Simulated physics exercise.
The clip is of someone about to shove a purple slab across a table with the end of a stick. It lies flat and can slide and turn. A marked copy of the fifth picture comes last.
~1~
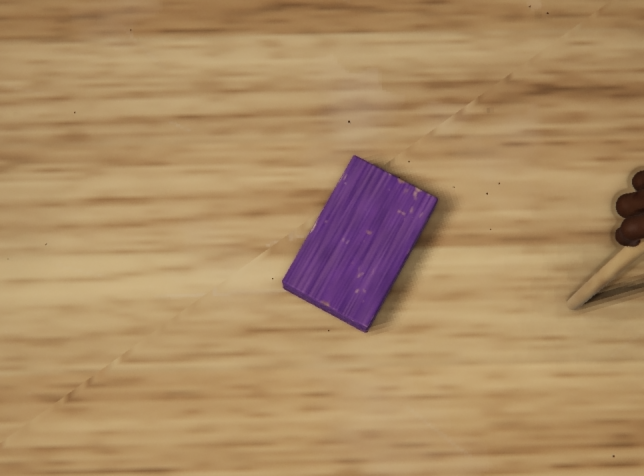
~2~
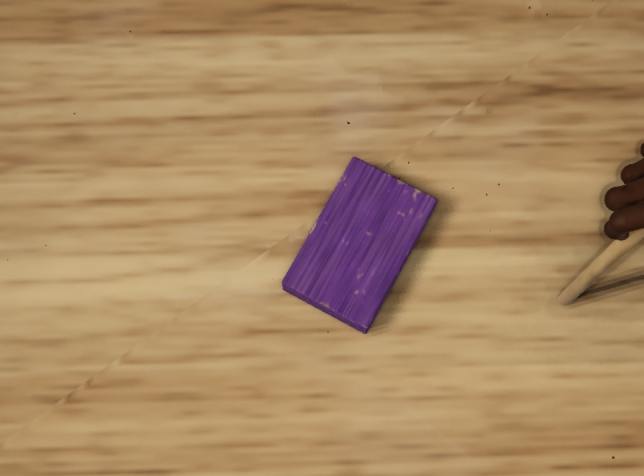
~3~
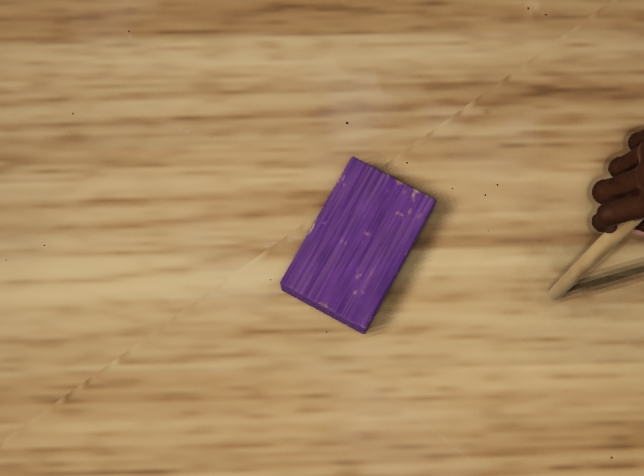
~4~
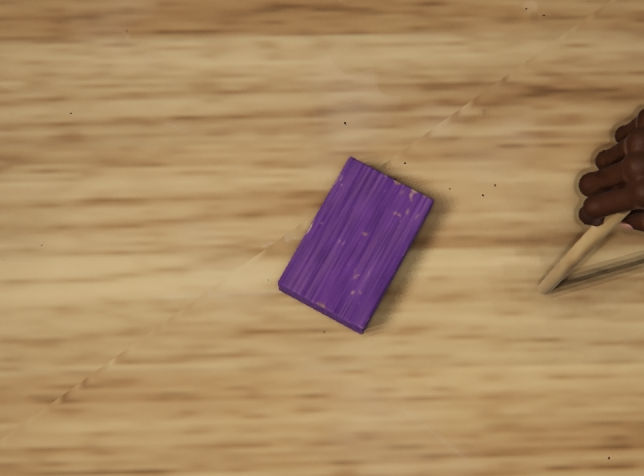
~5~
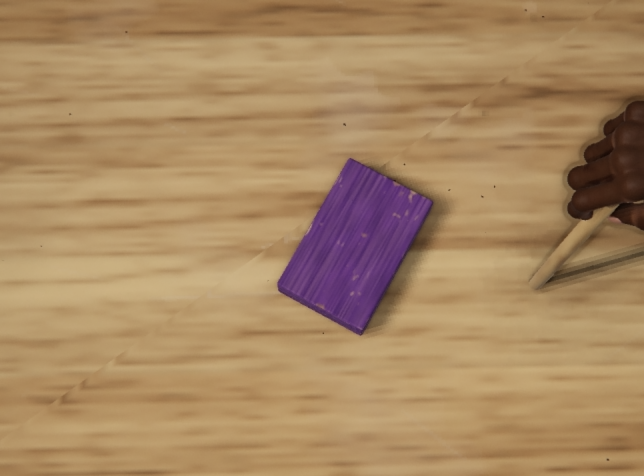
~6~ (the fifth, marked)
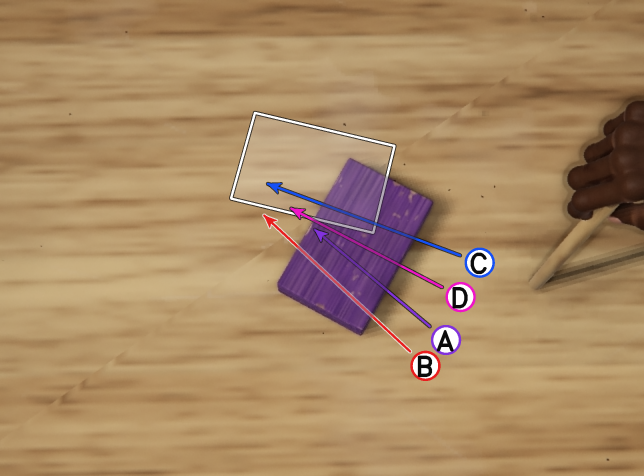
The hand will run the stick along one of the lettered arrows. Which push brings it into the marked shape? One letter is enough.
Choose stroke B.
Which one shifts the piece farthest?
D.
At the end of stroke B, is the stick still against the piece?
At the end, yes.
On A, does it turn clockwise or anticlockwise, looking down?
Clockwise.
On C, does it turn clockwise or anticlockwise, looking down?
Anticlockwise.
On the marked copy, A from (430, 326) to (315, 230); B from (410, 352) to (264, 215); C from (460, 255) to (268, 184); D from (442, 287) to (291, 208).
Following B. Soon after the start, foot of the stick (357, 302), piece (341, 233).
Later, foot of the stick (305, 254), piece (317, 189).
In the end, foot of the stick (264, 216), piece (313, 164); it fills the outline.
As for the rest, A leaves the piece out of the outline, at (297, 170); C leaves the piece out of the outline, at (268, 249); D leaves the piece out of the outline, at (236, 207).
